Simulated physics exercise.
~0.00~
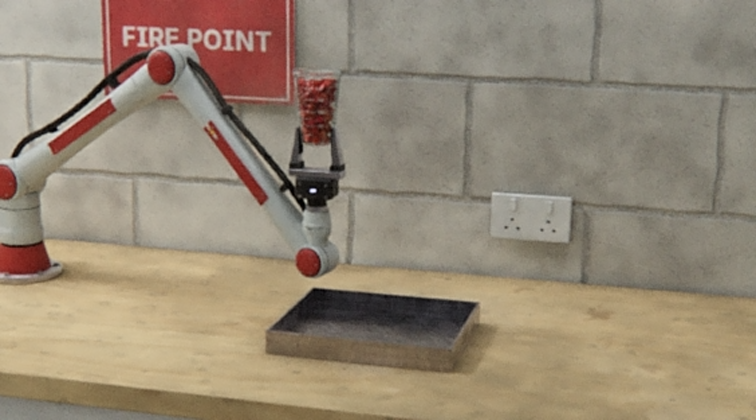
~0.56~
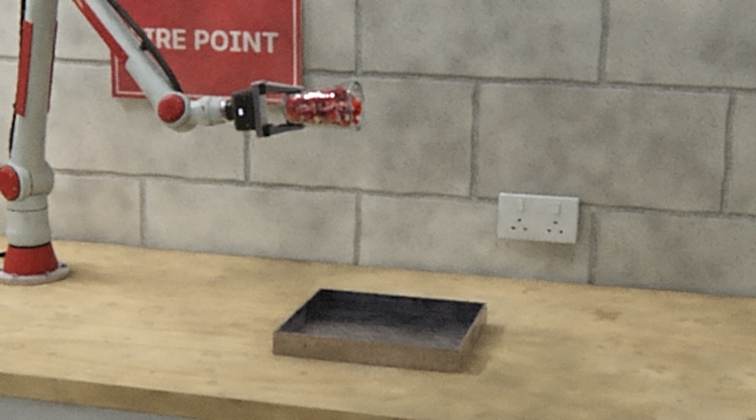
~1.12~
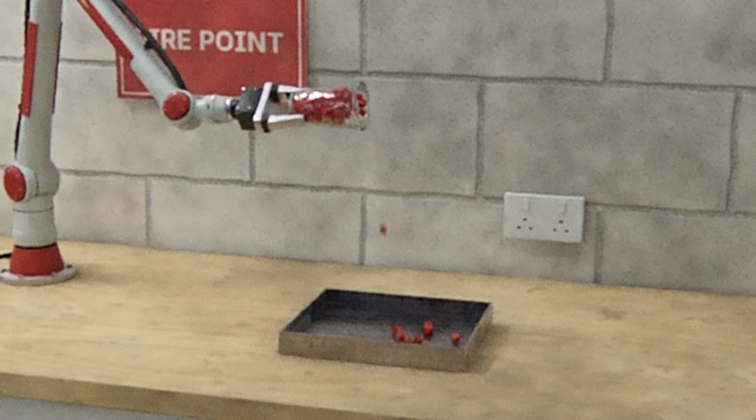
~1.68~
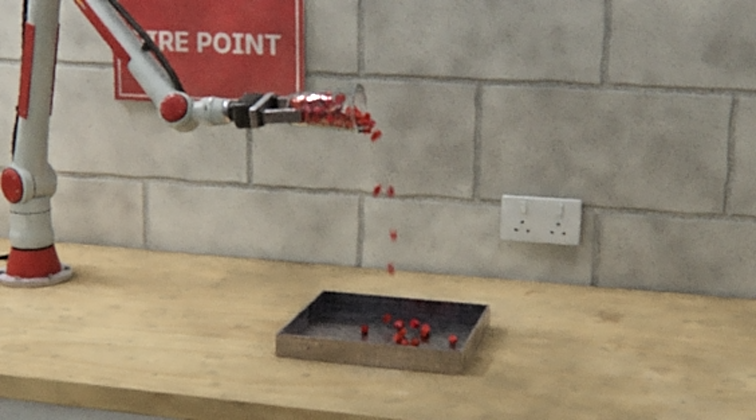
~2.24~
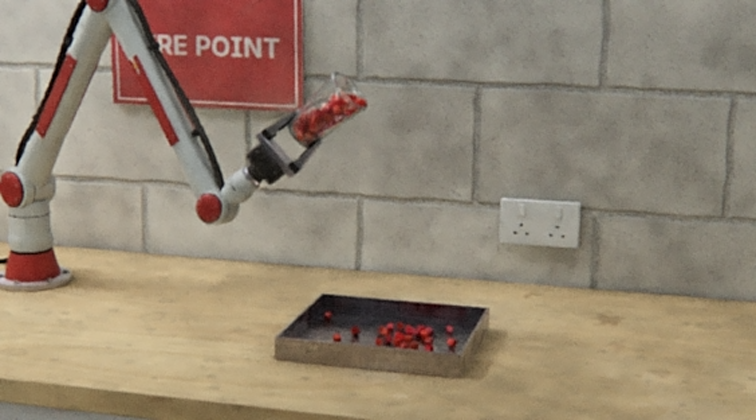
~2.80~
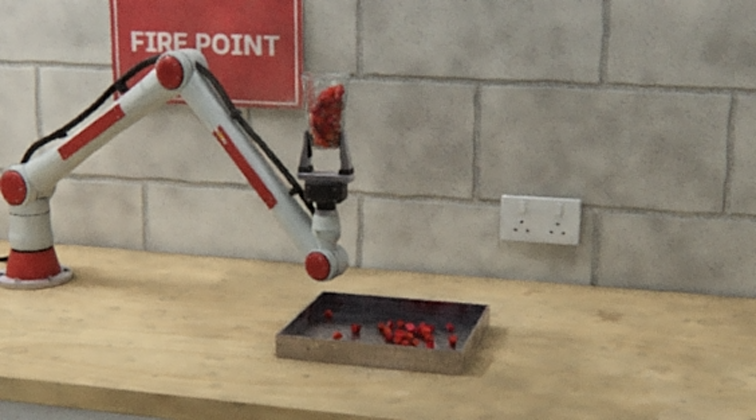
Robot arm tipping a clear tumbler of red vegetable dice over a tray, spilling some, then righting it still largely full.
